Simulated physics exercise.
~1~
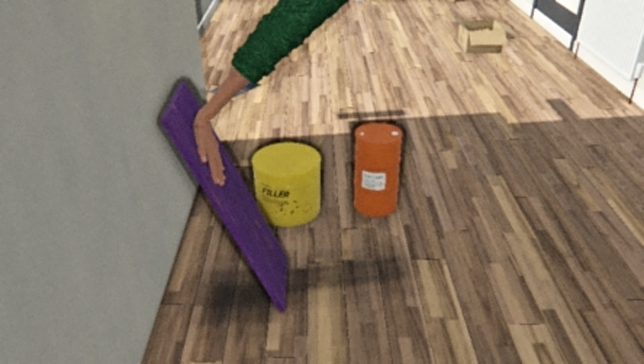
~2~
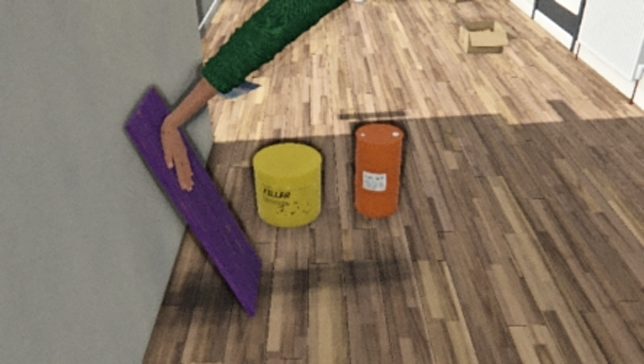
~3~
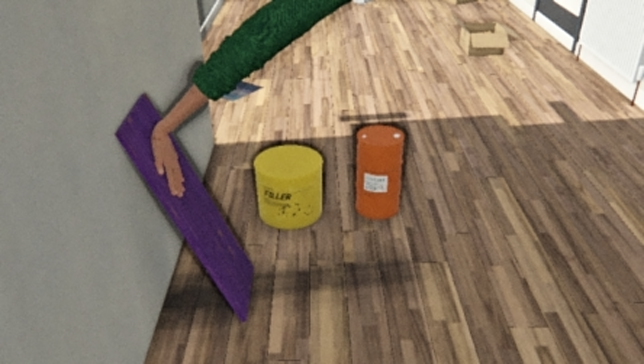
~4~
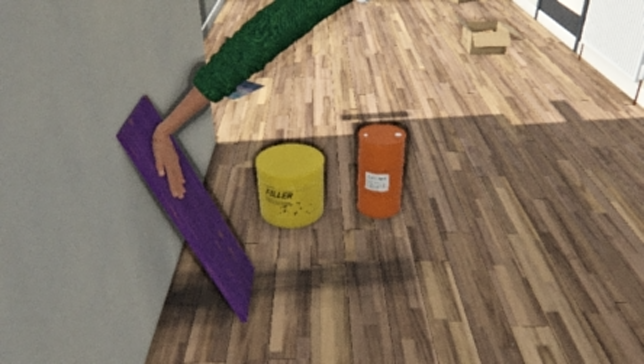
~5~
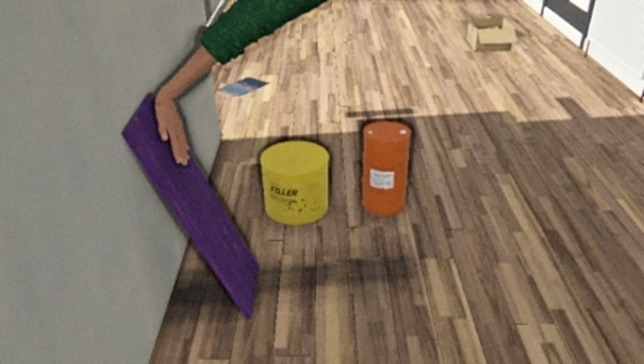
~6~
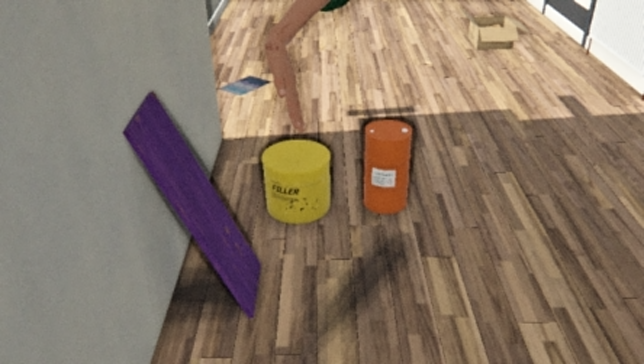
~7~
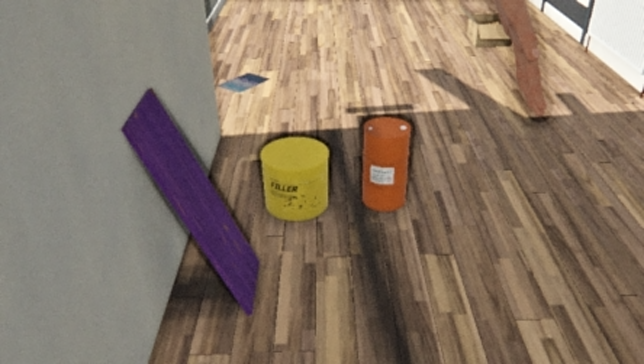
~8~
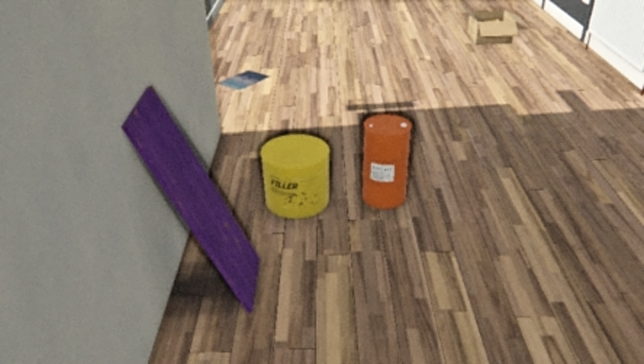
On a wood floor beside a bare gray wall, a hand in a green sleeve moved a purple board left against the wall, then let go and drew away, leaving it leaning there near a yellow pail and an orange canister that never moved.
